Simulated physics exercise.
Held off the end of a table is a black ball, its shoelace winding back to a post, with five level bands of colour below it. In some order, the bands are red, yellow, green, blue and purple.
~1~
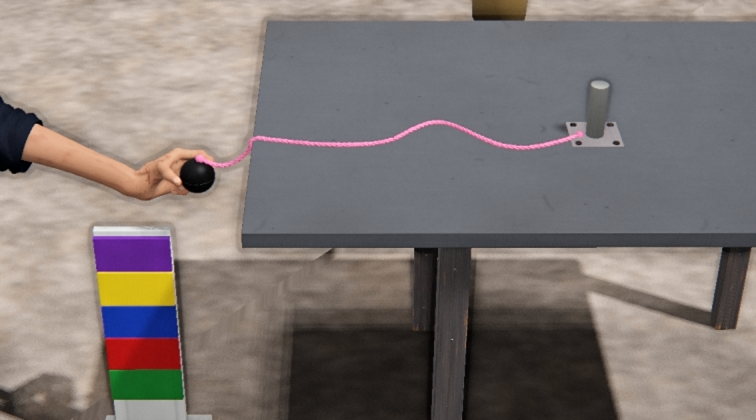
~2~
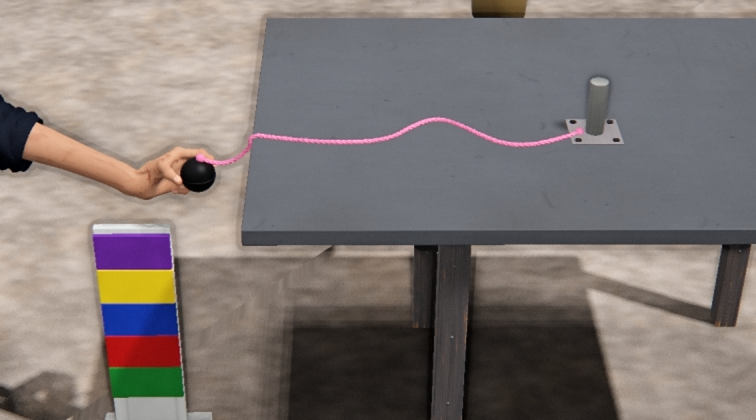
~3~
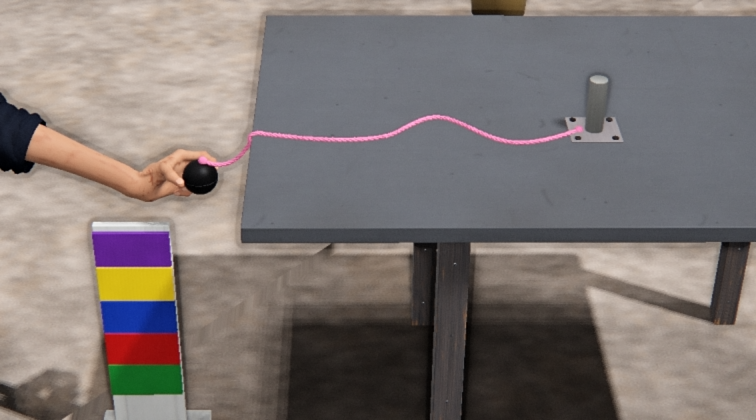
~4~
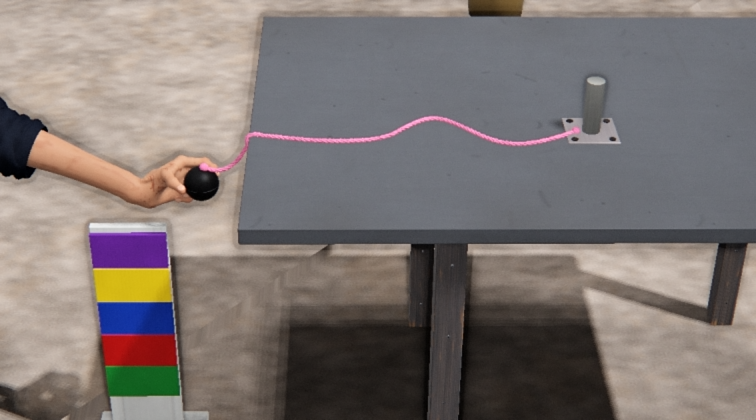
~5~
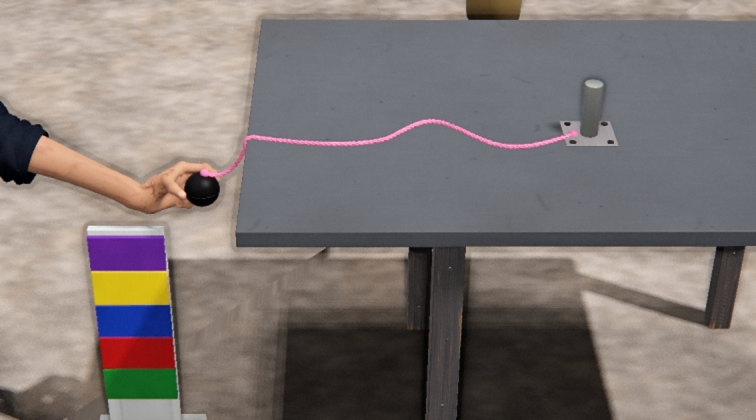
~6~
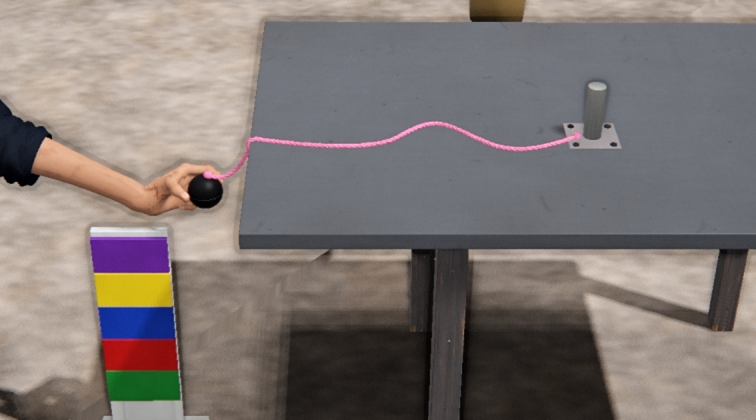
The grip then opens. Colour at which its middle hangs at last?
The purple one.
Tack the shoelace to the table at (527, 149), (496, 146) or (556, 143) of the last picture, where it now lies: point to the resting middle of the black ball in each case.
Taking them in turn, I'd expect around (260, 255), (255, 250) and finally (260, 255).
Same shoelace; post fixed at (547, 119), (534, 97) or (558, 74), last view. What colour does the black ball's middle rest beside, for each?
First try: Yellow; second try: Yellow; third try: Purple.
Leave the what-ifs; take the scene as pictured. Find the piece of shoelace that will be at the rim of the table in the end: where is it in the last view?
That would be the bit at (292, 143).
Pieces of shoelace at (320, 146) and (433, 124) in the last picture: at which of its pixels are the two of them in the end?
At (281, 131), then (409, 134).
Early on, ball near (222, 244); level with purple.
Midway, ball near (289, 242); level with purple.
Near the end, ball near (257, 248); level with purple.
Finally, ball near (260, 245); level with purple. Its middle rests at the purple band.
